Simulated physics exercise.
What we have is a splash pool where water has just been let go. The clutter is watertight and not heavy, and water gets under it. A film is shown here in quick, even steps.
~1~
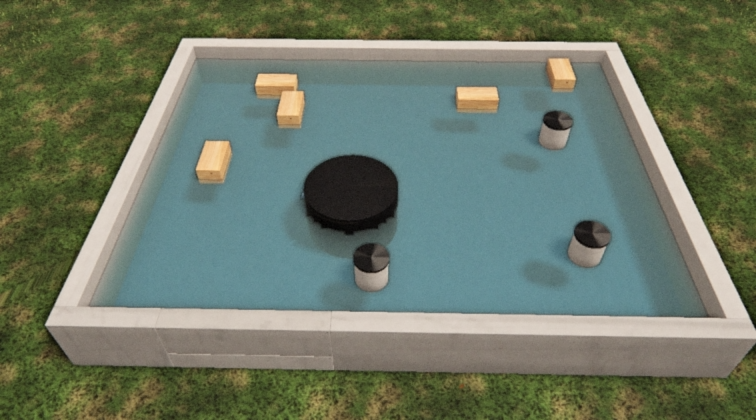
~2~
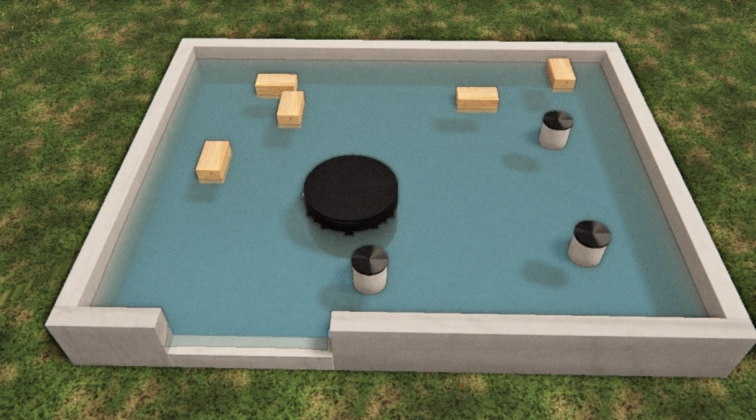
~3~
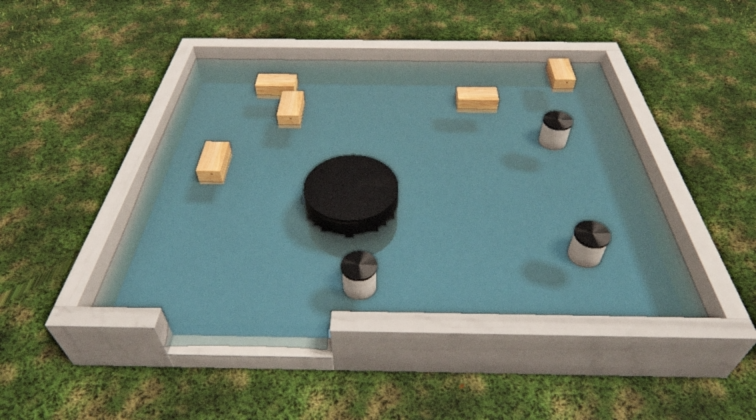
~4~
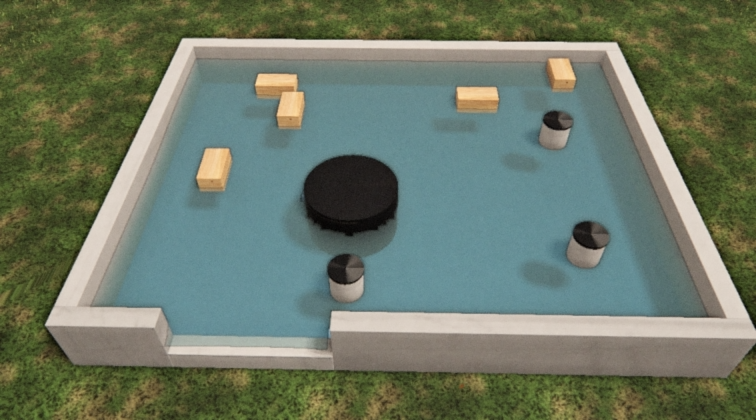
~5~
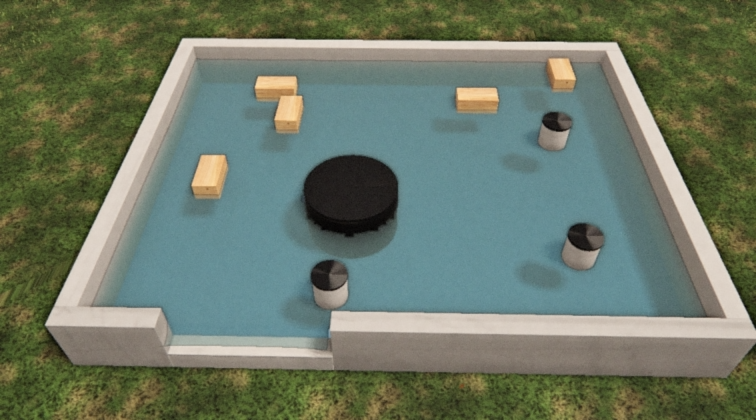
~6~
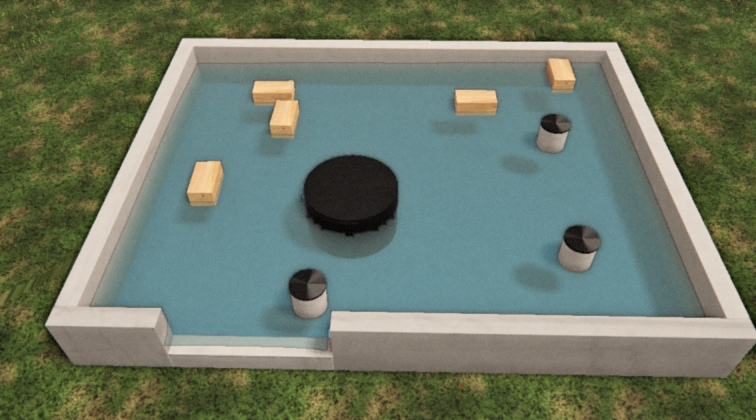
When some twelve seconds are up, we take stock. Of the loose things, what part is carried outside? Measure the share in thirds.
Bottom band.
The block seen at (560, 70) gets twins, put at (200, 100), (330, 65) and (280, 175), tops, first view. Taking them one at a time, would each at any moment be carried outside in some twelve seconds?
Remains, remains, exits.
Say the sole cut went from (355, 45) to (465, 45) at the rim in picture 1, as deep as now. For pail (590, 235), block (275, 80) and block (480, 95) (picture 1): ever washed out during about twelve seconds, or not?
Taking them as listed: Never leaves, exits, exits.
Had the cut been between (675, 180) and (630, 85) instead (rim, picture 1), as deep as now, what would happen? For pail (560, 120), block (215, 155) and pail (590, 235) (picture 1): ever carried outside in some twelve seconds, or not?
The three come to escape, no escape and escape, in that order.
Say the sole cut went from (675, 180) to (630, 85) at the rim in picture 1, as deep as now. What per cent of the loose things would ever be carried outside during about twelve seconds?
Estimate: Close to 50 per cent.
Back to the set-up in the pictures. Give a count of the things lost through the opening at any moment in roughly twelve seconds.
The figure is 2.
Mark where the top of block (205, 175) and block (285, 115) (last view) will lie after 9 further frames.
(191, 225) and (259, 130), roughly.
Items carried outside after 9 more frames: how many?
I make it 1.
A moment on, 1 of 8 are out; 7 afloat.
Next, 1 of 8 are out; 7 afloat.
Later, 1 of 8 are out; 7 afloat.
In the end, 2 of 8 are out; 6 afloat.
